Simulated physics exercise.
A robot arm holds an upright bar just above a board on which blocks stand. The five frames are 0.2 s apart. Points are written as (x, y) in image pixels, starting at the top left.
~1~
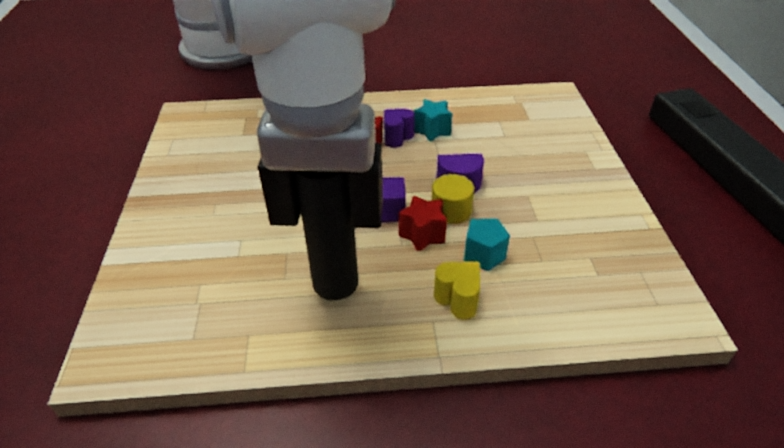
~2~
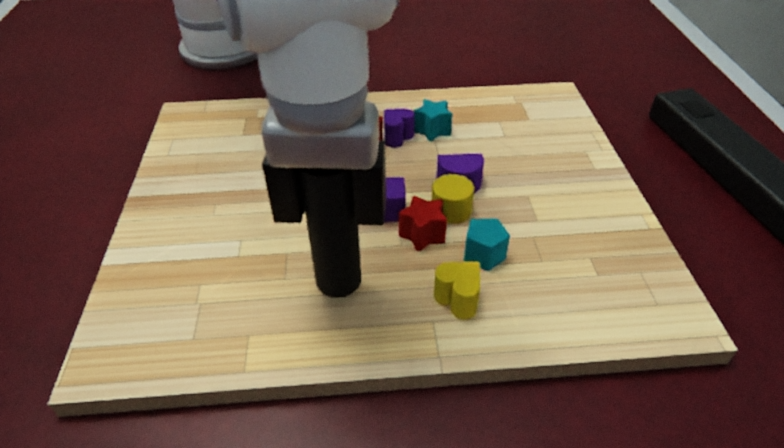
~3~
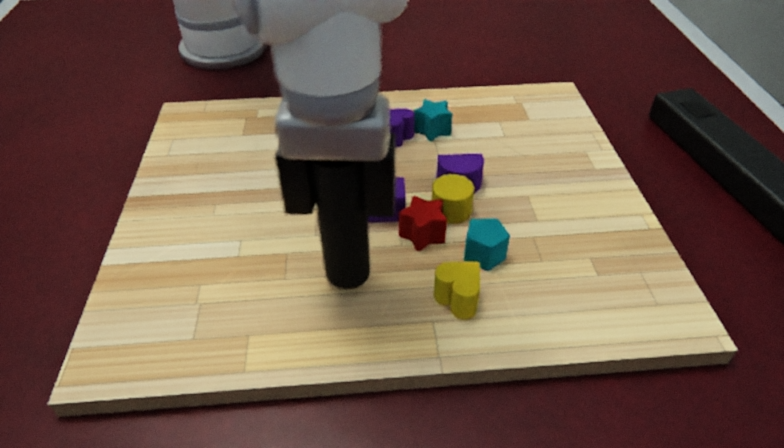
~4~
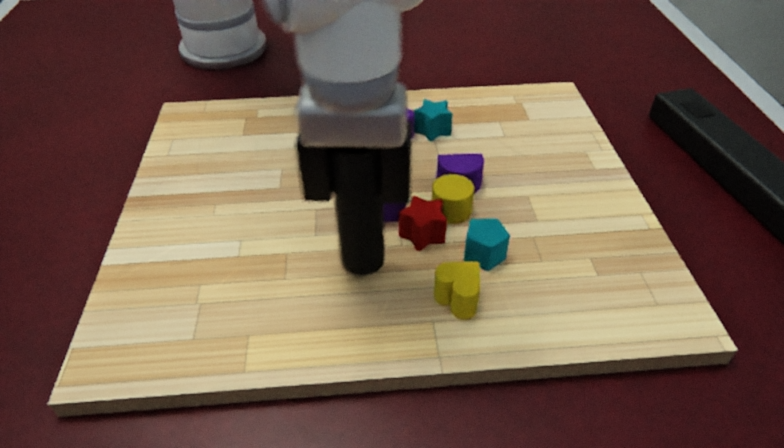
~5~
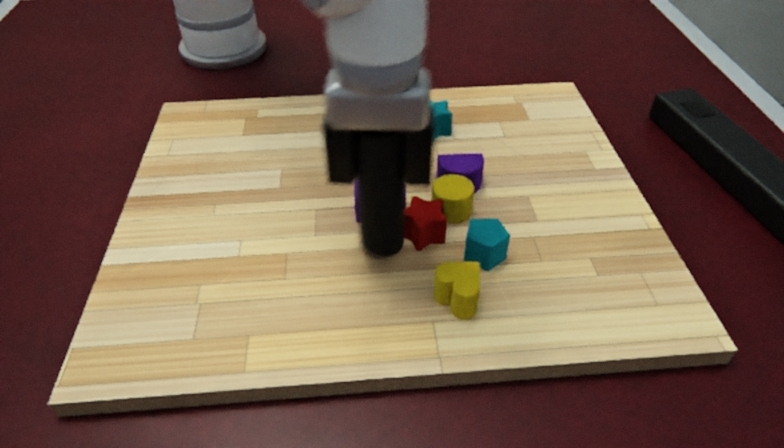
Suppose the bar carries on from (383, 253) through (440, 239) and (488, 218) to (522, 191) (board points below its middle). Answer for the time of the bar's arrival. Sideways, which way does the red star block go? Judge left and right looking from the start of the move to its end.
So, looking from the first point of the path to the last, the red star block moves rightwards.
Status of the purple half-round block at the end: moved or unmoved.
It leaves its spot.
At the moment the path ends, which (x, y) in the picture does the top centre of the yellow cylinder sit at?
Its top centre lands on (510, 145).
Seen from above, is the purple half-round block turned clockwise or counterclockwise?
From above, the turn goes anticlockwise.
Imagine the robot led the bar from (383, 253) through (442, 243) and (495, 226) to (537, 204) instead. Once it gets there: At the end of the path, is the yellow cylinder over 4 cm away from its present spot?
Yes, that is what happens.
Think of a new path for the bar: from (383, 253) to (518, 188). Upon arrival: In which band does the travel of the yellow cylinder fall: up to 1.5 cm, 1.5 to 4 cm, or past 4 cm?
It will fall in the top band, over 4 cm.
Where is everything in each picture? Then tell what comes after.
Tip of the bar (336, 283), middles of tops, red star block (424, 210), yellow cylinder (453, 186), purple half-round block (462, 162), turquoise pentagonal block (487, 231), in the first picture.
Bar (339, 280), nothing pushed, in the second picture.
Bar (348, 272), nothing pushed, in the third picture.
Bar (363, 259), nothing pushed, in the fourth picture.
Bar (383, 242), red star block (424, 210), yellow cylinder (453, 186), purple half-round block (462, 162), turquoise pentagonal block (487, 231), in the fifth picture.
On the path given first. One third of the way, bar (441, 228); red star block (474, 201); yellow cylinder (481, 176); purple half-round block (464, 154), turned 15° anticlockwise.
Two thirds of the way, bar (490, 207); red star block (523, 183), turned 15° clockwise; yellow cylinder (506, 156); purple half-round block (464, 152), turned 30° anticlockwise; turquoise pentagonal block (495, 230), turned 30° clockwise.
At the end, bar (524, 181); red star block (562, 166), turned 35° clockwise; yellow cylinder (510, 145); purple half-round block (464, 152), turned 30° anticlockwise; turquoise pentagonal block (495, 230), turned 30° clockwise.
